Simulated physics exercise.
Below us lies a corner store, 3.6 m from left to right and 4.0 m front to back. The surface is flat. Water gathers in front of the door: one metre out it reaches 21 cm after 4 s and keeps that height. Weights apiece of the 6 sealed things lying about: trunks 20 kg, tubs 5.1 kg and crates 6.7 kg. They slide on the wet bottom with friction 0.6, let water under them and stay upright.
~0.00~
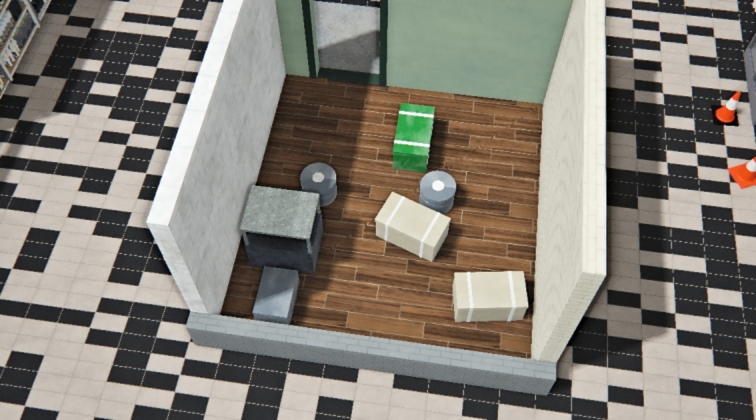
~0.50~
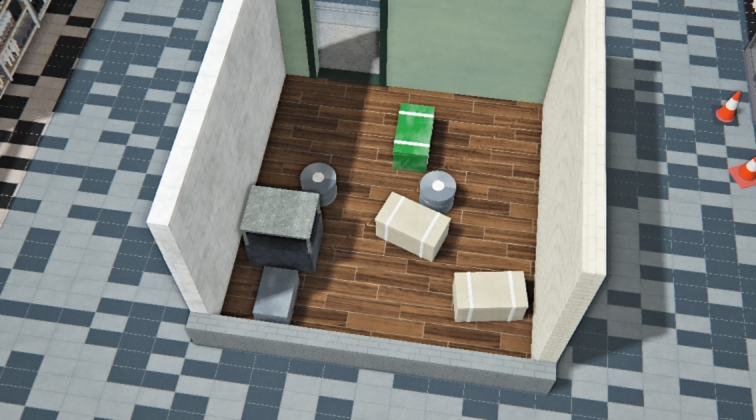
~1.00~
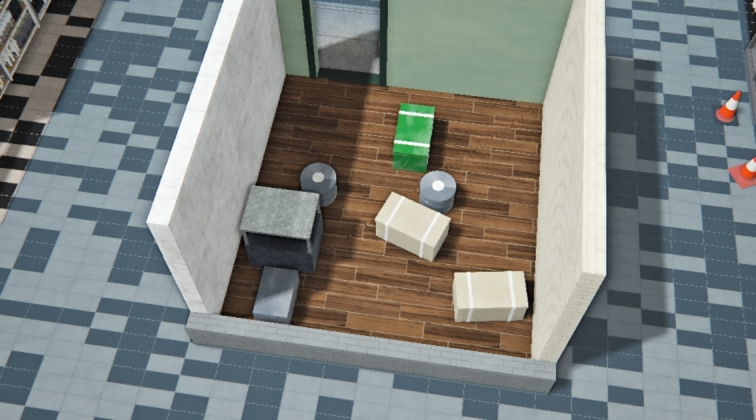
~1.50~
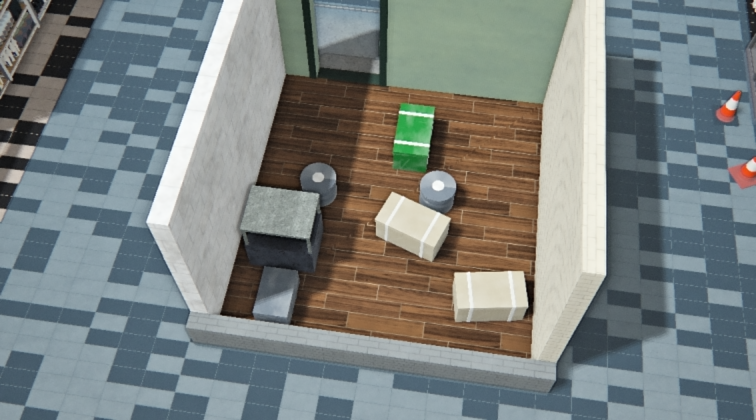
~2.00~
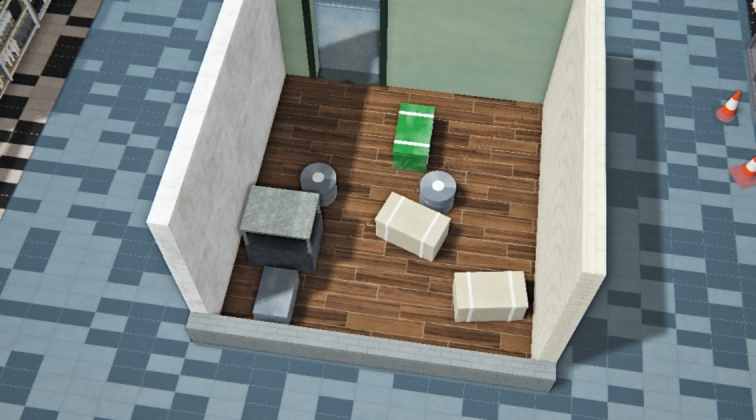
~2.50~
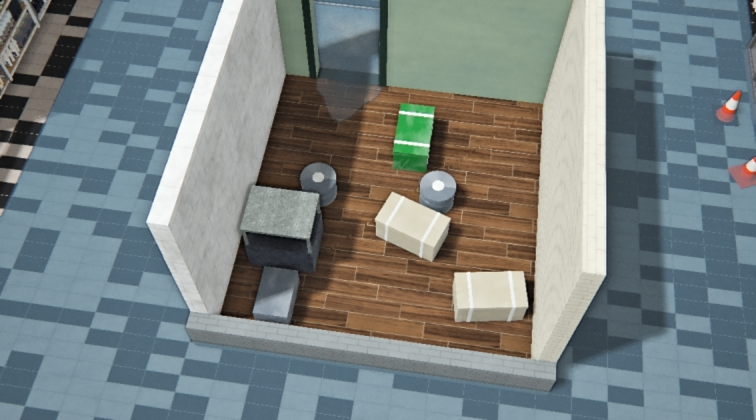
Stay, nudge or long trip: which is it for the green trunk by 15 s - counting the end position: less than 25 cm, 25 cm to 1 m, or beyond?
Green trunk is nudged along.
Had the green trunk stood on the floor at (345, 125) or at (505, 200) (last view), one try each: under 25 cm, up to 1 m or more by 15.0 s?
In that order: It ends far away; it travels far.
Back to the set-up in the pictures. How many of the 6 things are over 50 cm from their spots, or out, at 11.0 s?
By then 2.
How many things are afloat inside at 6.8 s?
1 of them.
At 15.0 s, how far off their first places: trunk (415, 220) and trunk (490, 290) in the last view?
In that order: 200 cm, 20 cm.
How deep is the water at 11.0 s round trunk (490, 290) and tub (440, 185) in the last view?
About 10 and 2 cm.
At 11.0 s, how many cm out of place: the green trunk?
Roughly 0 cm by then.
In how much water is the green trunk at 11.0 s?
Roughly 4 cm.
After 3.5 s the green trunk is near (414, 129), 0.0 m from its start, aground; 0 afloat.
After 6.8 s the green trunk is near (414, 129), 0.0 m from its start, aground; 1 afloat.
After 11.0 s the green trunk is near (414, 129), 0.0 m from its start, aground; 4 afloat.
After 15.0 s the green trunk is near (402, 152), 0.4 m from its start, afloat; 6 afloat.
